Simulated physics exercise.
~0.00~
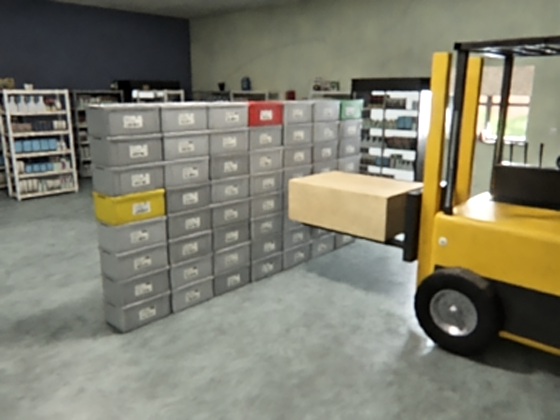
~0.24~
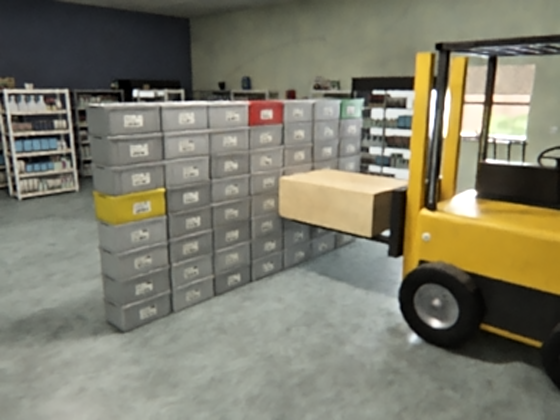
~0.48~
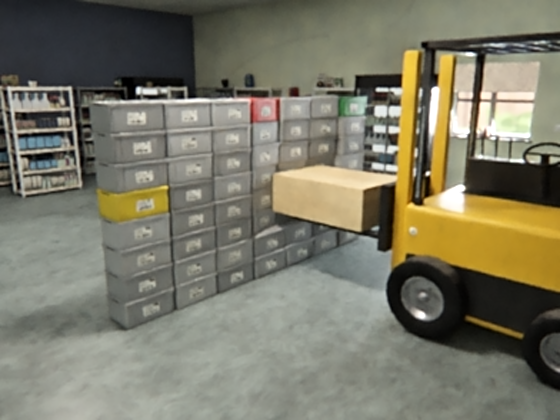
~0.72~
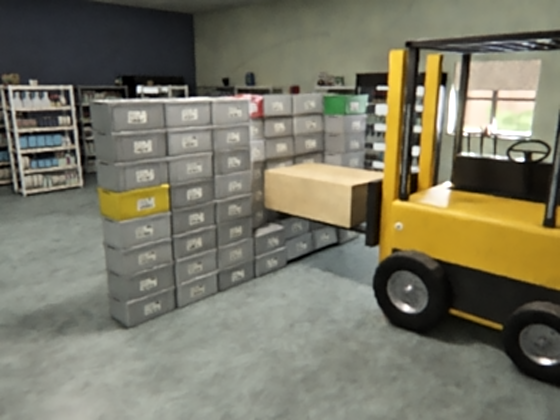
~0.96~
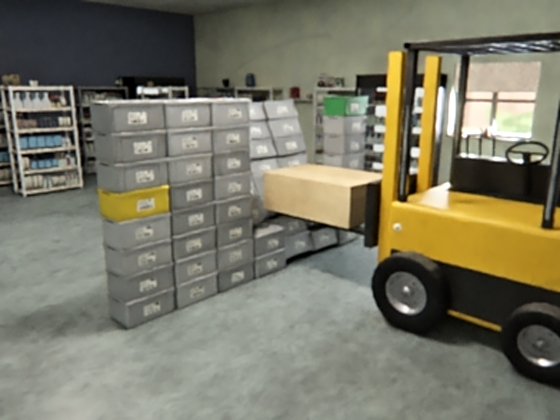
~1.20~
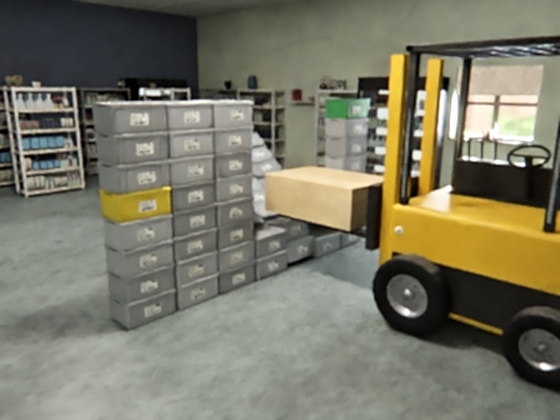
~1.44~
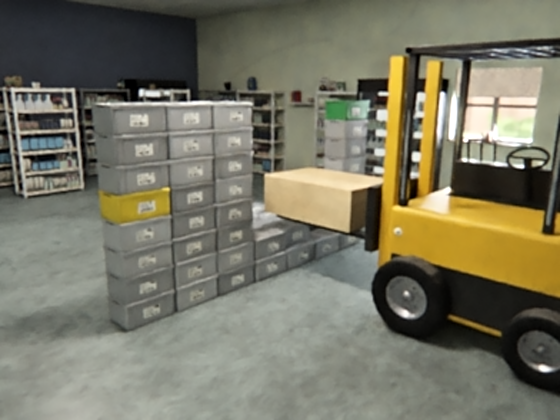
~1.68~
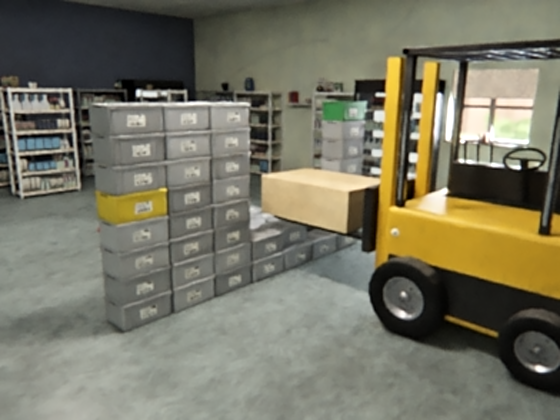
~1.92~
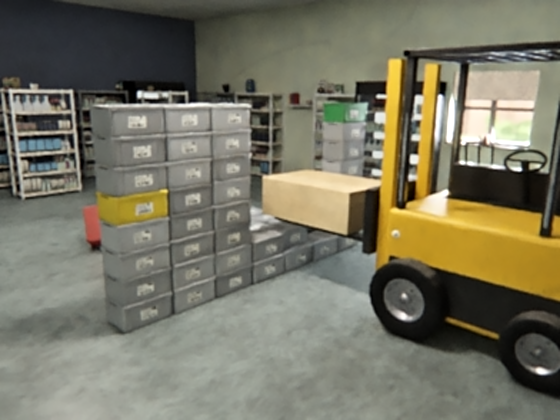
In a storeroom, a yellow forklift carrying a pale box drove leftward into a tall wall of grey bins, toppling its middle section behind; the yellow and green bins stayed up, while the red one ended on the floor behind the wall.
